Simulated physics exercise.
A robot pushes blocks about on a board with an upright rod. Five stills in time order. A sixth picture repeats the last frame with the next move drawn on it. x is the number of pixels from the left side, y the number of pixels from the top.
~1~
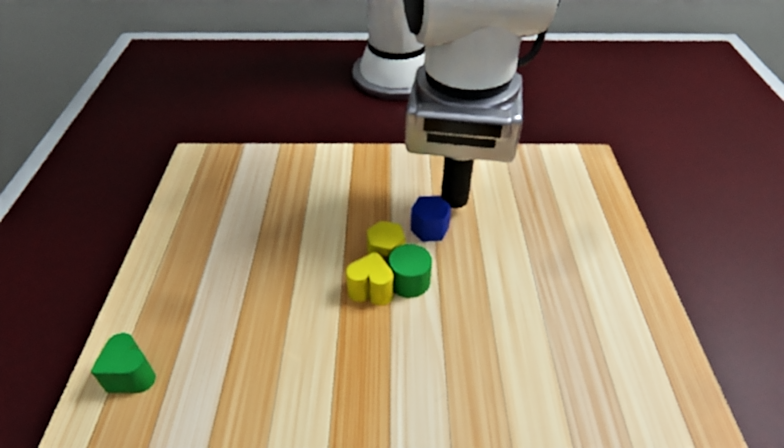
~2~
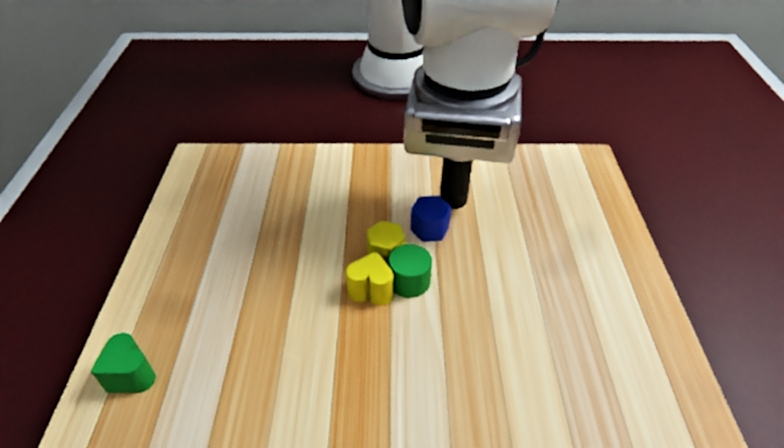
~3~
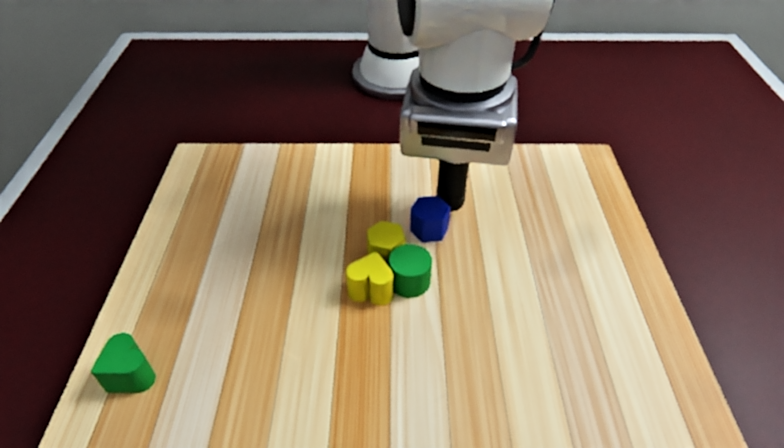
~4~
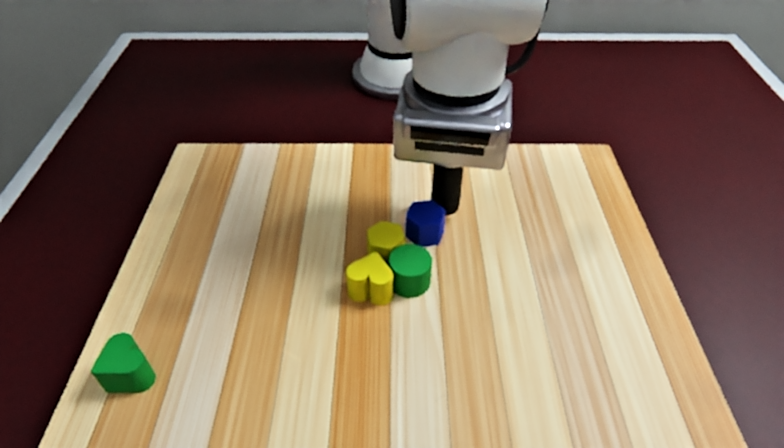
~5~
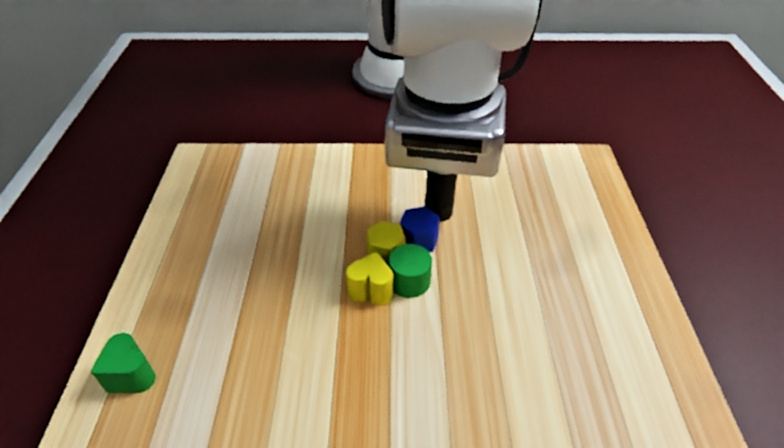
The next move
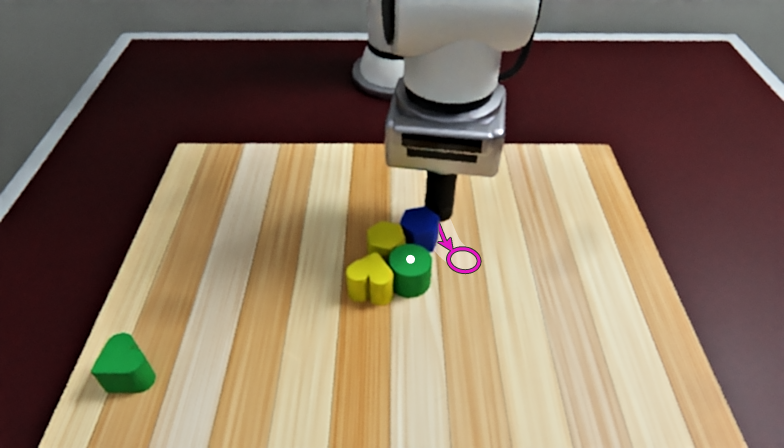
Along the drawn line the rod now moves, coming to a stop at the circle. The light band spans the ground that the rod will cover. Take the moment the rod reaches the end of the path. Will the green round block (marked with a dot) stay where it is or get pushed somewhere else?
It will be resting on its spot.
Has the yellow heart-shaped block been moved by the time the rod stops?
I expect not.
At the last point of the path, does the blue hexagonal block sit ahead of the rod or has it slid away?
My answer is that the blue hexagonal block has slipped off.
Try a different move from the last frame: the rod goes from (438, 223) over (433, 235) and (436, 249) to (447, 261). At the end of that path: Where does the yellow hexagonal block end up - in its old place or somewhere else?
It is no longer where it was.
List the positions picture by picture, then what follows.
The first picture shows tip of the rod at (454, 200), middles of tops, yellow heart-shaped block at (370, 269), yellow hexagonal block at (386, 234), green round block at (411, 259), blue hexagonal block at (431, 207).
The second picture shows rod at (453, 201), nothing pushed.
The third picture shows rod at (450, 203), nothing pushed.
The fourth picture shows rod at (445, 207), blue hexagonal block at (426, 212).
The fifth picture shows rod at (438, 213), yellow heart-shaped block at (370, 269), yellow hexagonal block at (386, 234), green round block at (411, 259), blue hexagonal block at (420, 219).
The line goes from (438, 223) over (443, 236) and (450, 249) to (464, 260); the dot is on the green round block.
What follows on the original path. Halfway along, rod at (447, 233); yellow hexagonal block at (382, 236); blue hexagonal block at (416, 227), turned 25° clockwise.
At the end, rod at (465, 250); yellow heart-shaped block unmoved; yellow hexagonal block at (382, 236); green round block unmoved; blue hexagonal block at (416, 227), turned 25° clockwise.
